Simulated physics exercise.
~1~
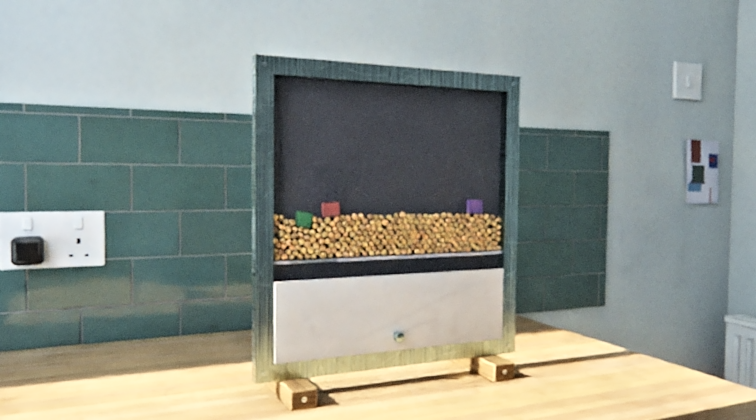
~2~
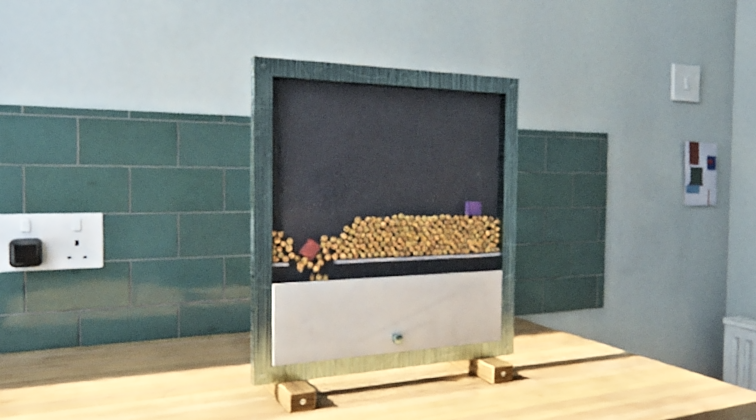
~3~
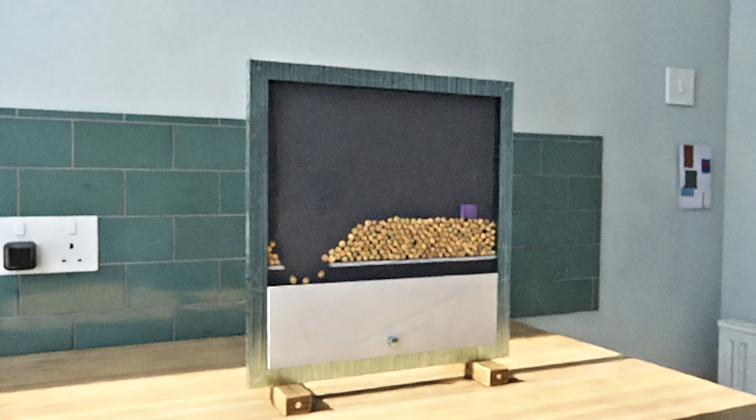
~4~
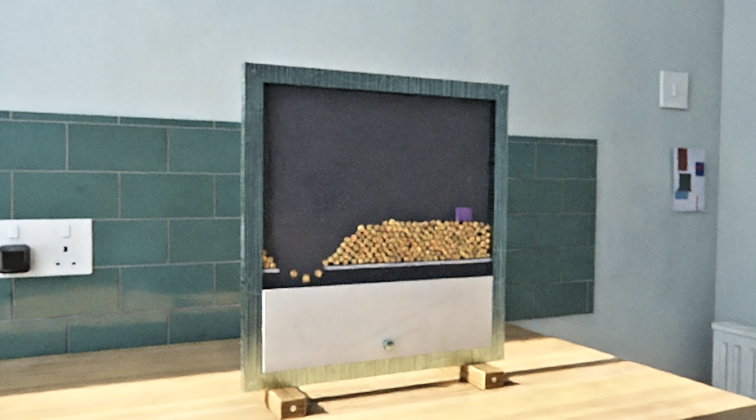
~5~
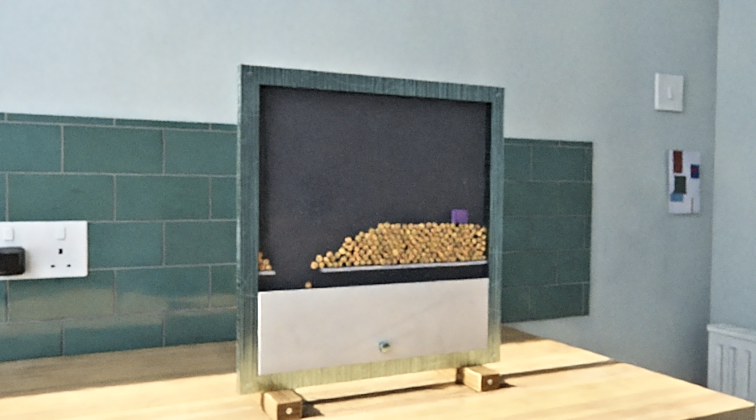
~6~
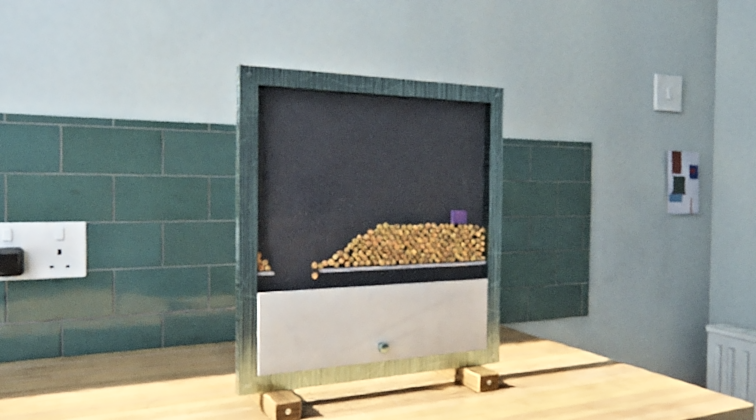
Wooden beads poured down through a gap on the left of the windowed box's floor, taking the green block and then the red one with them, until the flow stopped, leaving a sloping heap on the right with the purple block still on top.
